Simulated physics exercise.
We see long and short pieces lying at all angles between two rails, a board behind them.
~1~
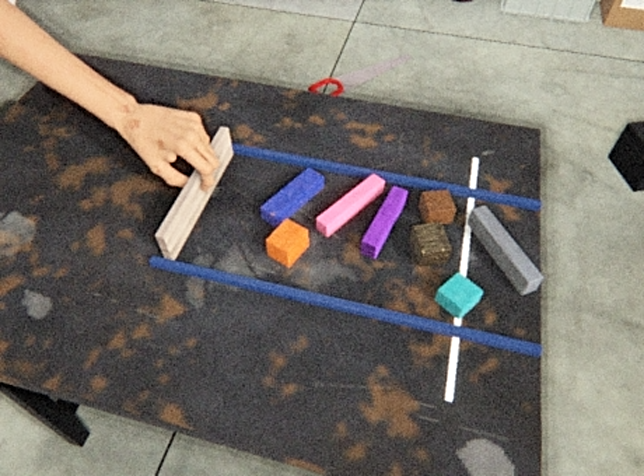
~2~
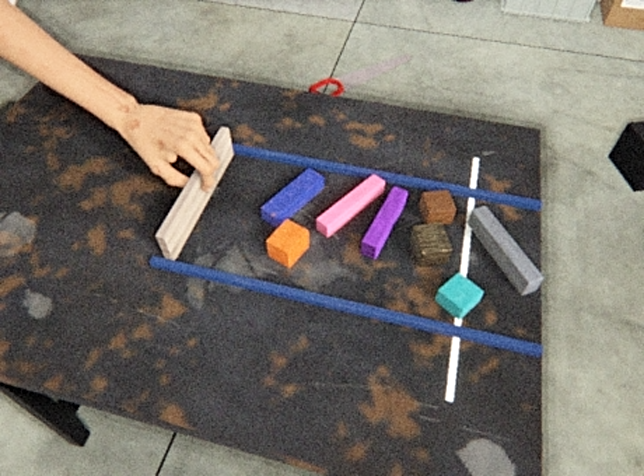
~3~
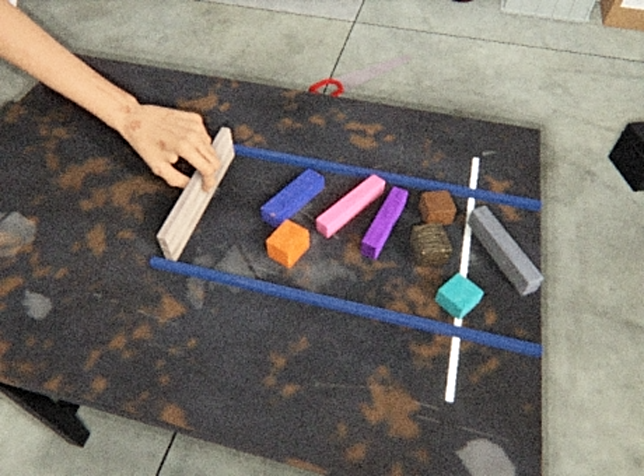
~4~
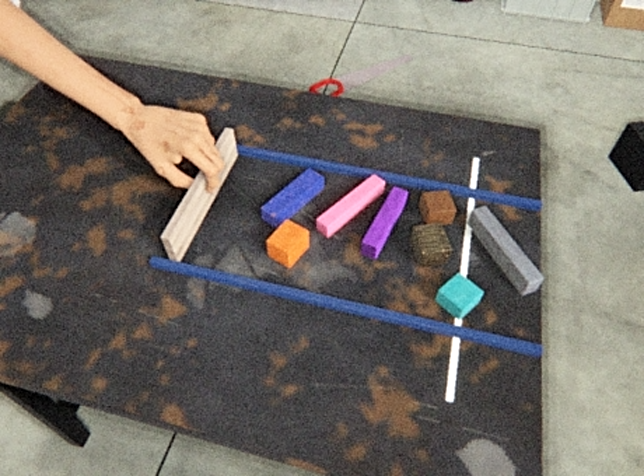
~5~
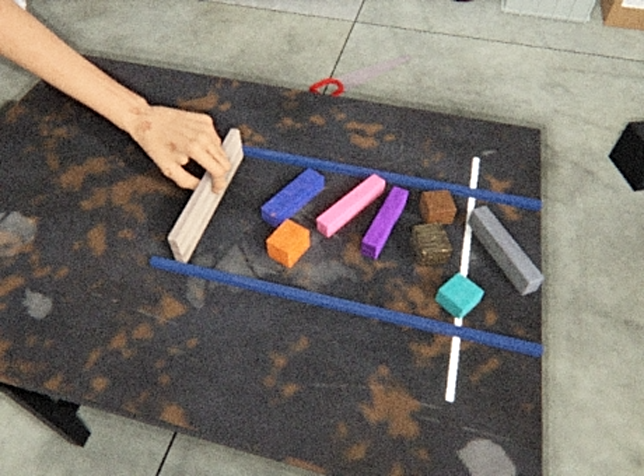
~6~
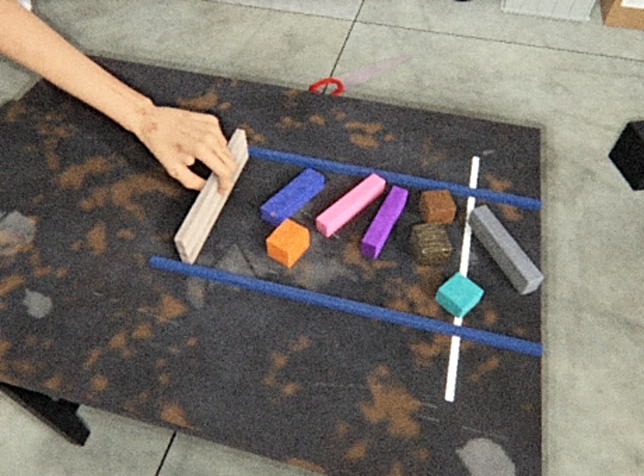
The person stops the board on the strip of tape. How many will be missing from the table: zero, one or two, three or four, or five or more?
Outcome: The number that fall off is one or two.
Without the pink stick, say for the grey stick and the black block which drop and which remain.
The grey stick tumbles off; the black block does not fall.
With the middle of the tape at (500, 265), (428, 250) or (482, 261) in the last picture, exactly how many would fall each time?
It would be 4, 0 and 3.
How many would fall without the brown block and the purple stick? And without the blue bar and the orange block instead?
It would be 0 and 0.
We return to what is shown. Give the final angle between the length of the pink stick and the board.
Roughly 0° out of line.
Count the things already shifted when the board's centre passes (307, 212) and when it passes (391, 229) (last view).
By then 3, and 7.
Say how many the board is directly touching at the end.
That makes 2.
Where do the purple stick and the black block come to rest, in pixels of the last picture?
Near (516, 247) and (541, 267).
Soon after, none off yet; grey stick at rest near (503, 248); turquoise block at rest near (459, 295); brown block at rest near (437, 208).
Then, none off yet; grey stick at rest near (503, 248); turquoise block at rest near (459, 295); brown block at rest near (438, 208).
Further on, none off yet; grey stick moved a little near (529, 249); turquoise block moving near (464, 299); brown block moved well along near (501, 218).
At rest, the number that fall off is one or two; fallen, grey stick.
